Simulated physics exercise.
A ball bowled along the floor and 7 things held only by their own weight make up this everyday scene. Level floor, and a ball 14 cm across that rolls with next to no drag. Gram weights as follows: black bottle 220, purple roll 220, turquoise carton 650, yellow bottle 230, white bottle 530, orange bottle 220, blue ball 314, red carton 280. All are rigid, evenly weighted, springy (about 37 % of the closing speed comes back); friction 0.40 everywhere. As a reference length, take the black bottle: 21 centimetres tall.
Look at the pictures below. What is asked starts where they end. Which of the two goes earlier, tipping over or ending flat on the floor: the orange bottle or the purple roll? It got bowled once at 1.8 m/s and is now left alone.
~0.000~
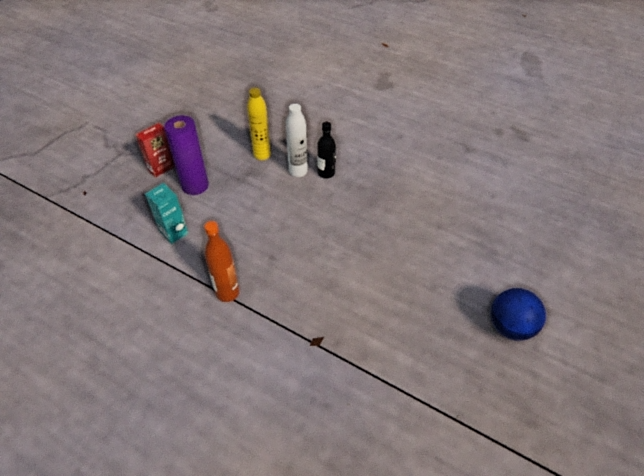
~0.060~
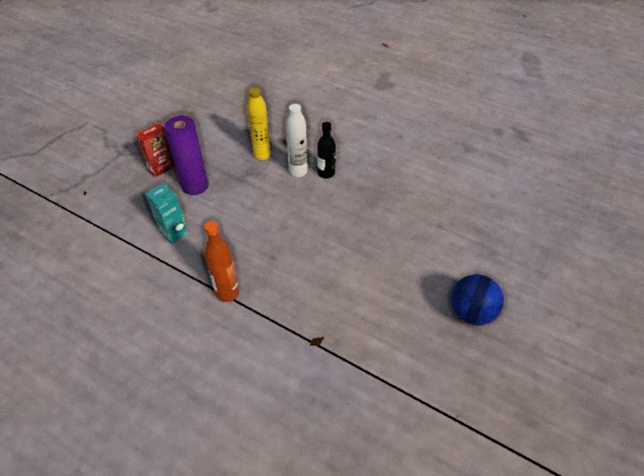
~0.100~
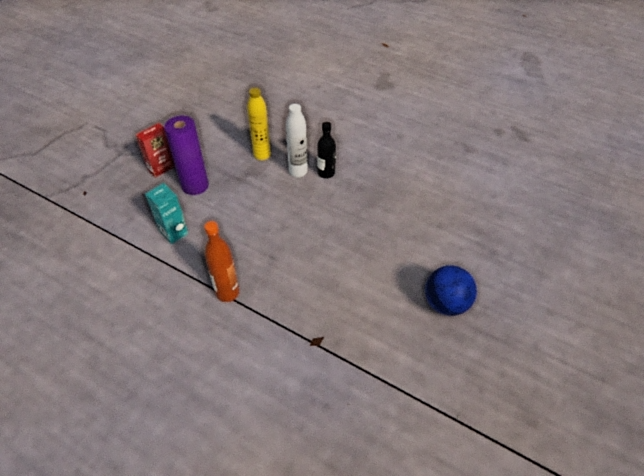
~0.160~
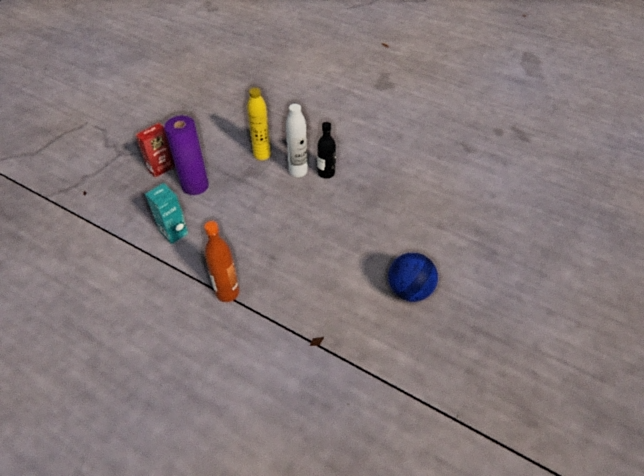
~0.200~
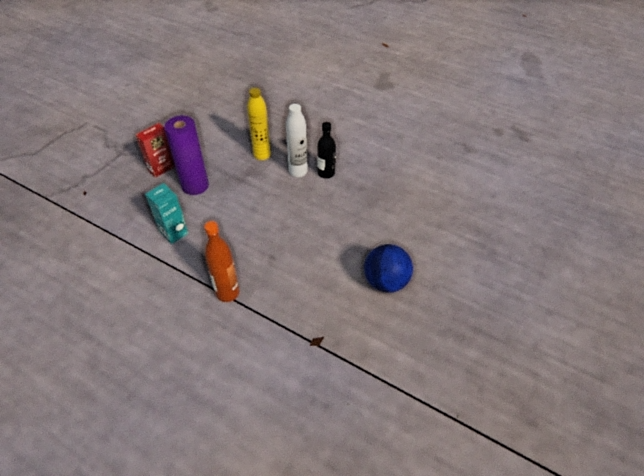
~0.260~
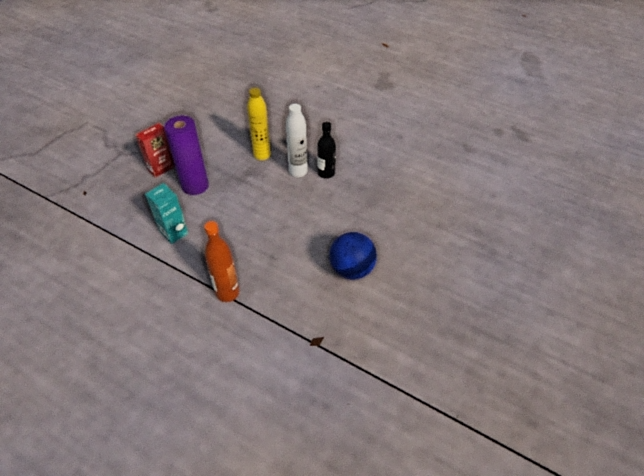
Of the two named, the second goes first.
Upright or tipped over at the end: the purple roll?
In the last frame the purple roll does not stay up.
Around 0.66 s, 112 cm rolled; blue ball near (166, 188); purple roll at 3° to upright near (187, 147).
Around 0.96 s, 145 cm rolled; blue ball near (83, 163); purple roll at 60° to upright near (195, 126); turquoise carton shifted 2 cm.
Around 1.36 s, 188 cm rolled; purple roll on its side near (201, 125); turquoise carton shifted 2 cm.
Finally (1.6 s), on their side or leaning hard on the floor, purple roll; the other 6 still in place (within 8 cm). Final places as that camera would see them, orange bottle near (220, 262), purple roll near (200, 125). Orange bottle was never lost; purple roll went at 0.88 s.
